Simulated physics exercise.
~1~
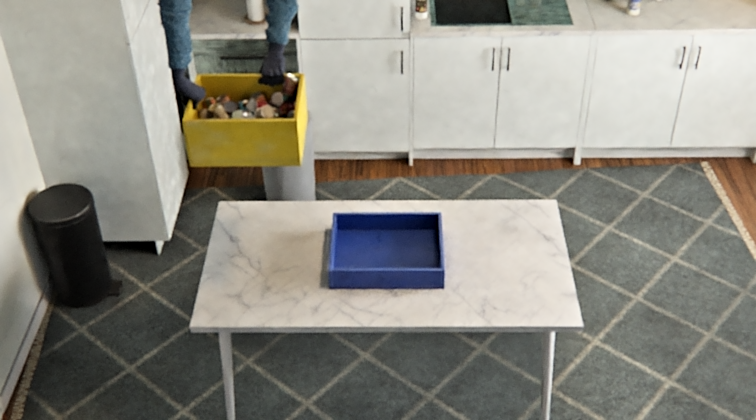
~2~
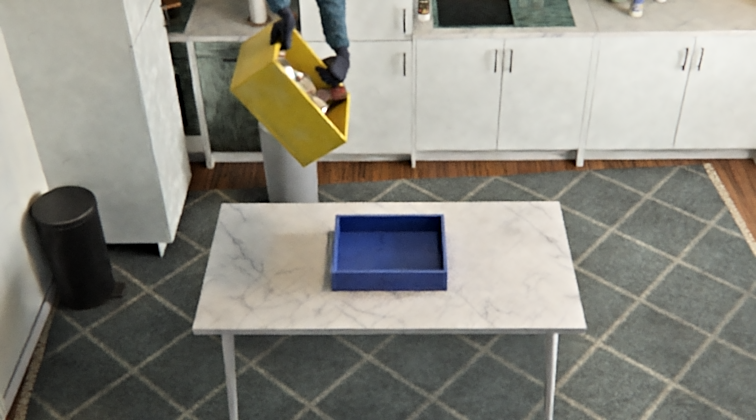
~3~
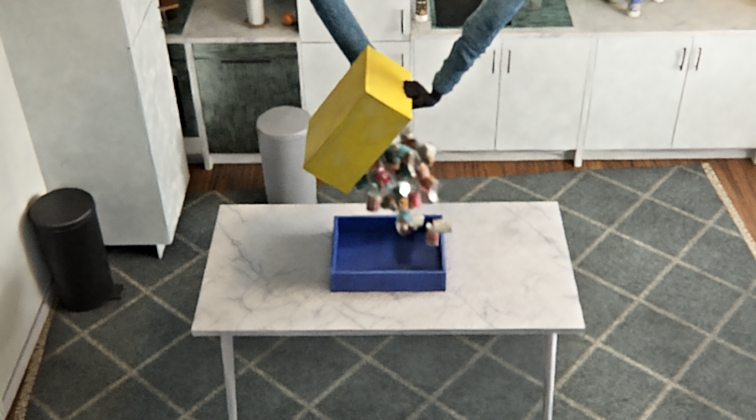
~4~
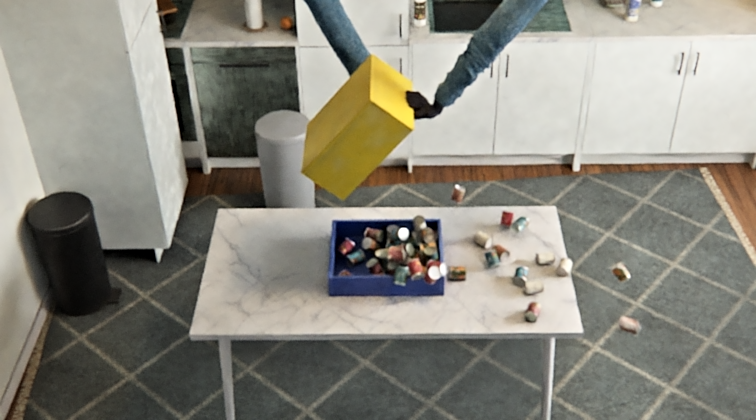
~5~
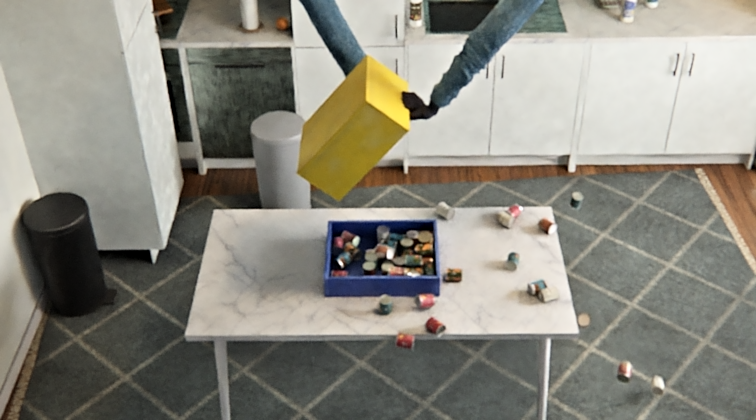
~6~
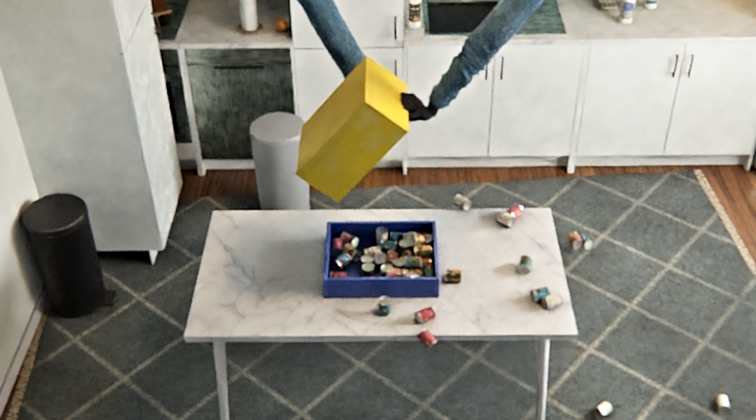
A yellow crate full of small tins is held up by a person in blue sleeves and dark gloves in a kitchen, seen from above and in front. Below stands a white marble table with an open, empty blue box, on a grey patterned rug before white cabinets. The hands raise the crate rightward and tip it steeply over. The tins pour down in a clump, many landing in the box while others bounce and scatter rightward across the table. Several drop to the rug. The crate stays tilted above, with most tins in the box and the rest strewn around.
